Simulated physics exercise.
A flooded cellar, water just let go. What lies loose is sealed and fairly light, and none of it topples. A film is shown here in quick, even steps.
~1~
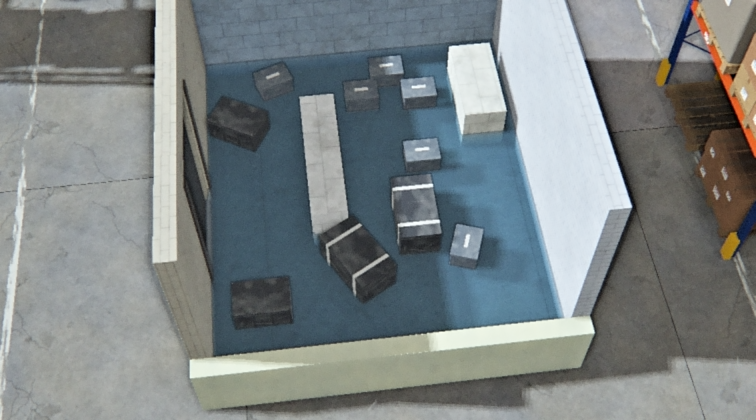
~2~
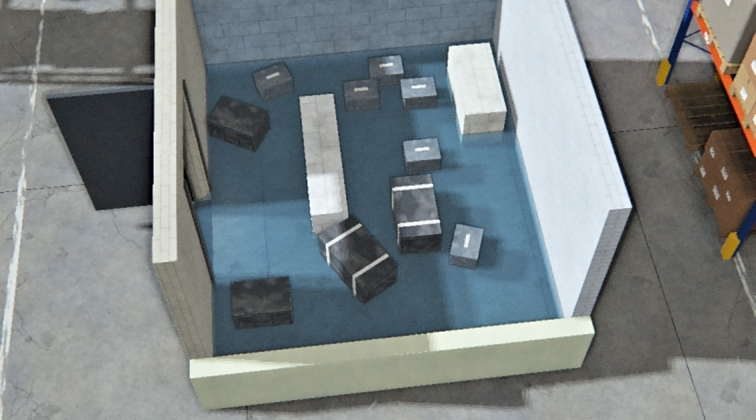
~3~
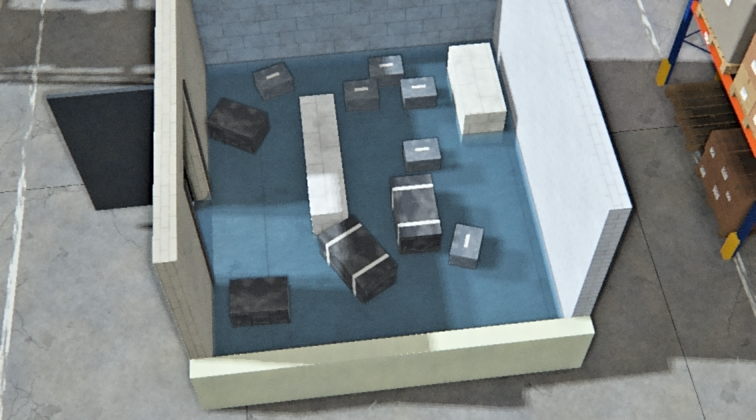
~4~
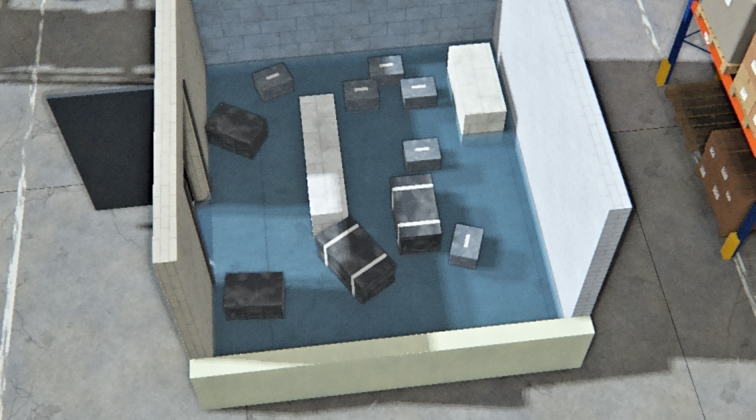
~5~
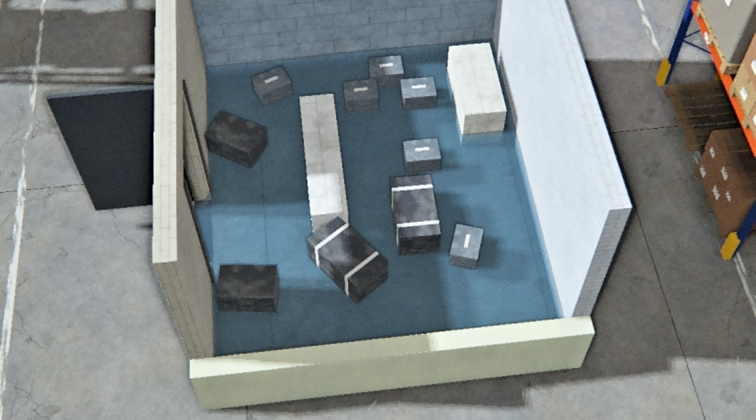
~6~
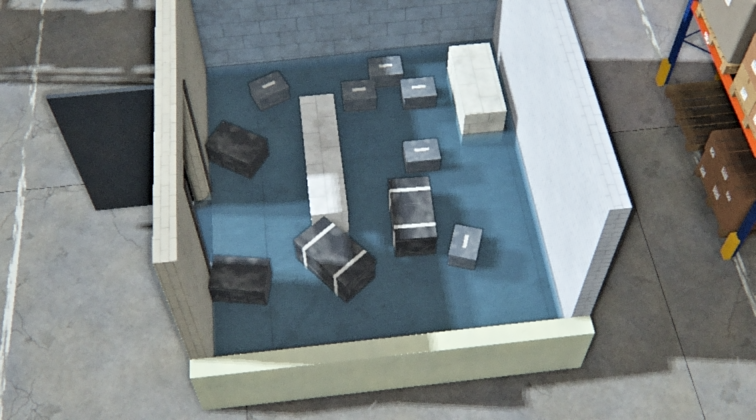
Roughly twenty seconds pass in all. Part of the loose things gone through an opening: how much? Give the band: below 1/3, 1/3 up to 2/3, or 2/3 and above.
I expect the result to be the upper range.
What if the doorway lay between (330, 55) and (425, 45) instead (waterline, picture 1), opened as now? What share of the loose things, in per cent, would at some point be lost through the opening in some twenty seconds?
I'd say some 90 in a hundred.
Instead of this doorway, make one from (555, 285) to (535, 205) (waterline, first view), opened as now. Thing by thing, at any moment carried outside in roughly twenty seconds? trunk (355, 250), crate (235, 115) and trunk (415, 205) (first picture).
Each object, in the order asked: Flushed / not flushed / flushed.
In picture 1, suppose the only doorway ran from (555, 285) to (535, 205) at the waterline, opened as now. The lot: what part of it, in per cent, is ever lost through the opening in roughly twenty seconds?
I'd call it 70 per cent.
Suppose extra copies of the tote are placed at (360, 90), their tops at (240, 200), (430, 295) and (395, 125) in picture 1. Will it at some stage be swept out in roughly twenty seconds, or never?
In sequence: Exits, exits, never exits.
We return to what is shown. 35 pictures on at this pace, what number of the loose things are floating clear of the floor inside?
By my count, 4.
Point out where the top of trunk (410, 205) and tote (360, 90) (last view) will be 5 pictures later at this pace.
The first should be near (381, 234), the second near (303, 89).
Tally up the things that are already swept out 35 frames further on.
That makes 6.
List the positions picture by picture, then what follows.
In the first frame, a crate at (261, 296), afloat; a crate at (237, 116) floats; 0 of 10 have shifted.
In the second frame, a crate at (261, 296) floats; a crate at (237, 116) floats; 0 of 10 have shifted.
In the third frame, a crate at (259, 295), afloat, close to its start; a crate at (237, 118) floats; 0 of 10 have shifted.
In the fourth frame, a crate at (254, 289) floats, close to its start; a crate at (235, 123), afloat, close to its start; 2 of 10 have shifted.
In the fifth frame, a crate at (247, 281) floats, close to its start; a crate at (235, 132) floats, close to its start; 3 of 10 have shifted.
In the sixth frame, a crate at (239, 273), afloat, a stride from its start; a crate at (236, 142) floats, a stride from its start; 4 of 10 have shifted.
A moment on, 1 of 10 are out; 9 afloat.
Next, 4 of 10 are out; 6 afloat.
Later, 6 of 10 are out; 4 afloat.
In the end, 7 of 10 are out; 3 afloat.
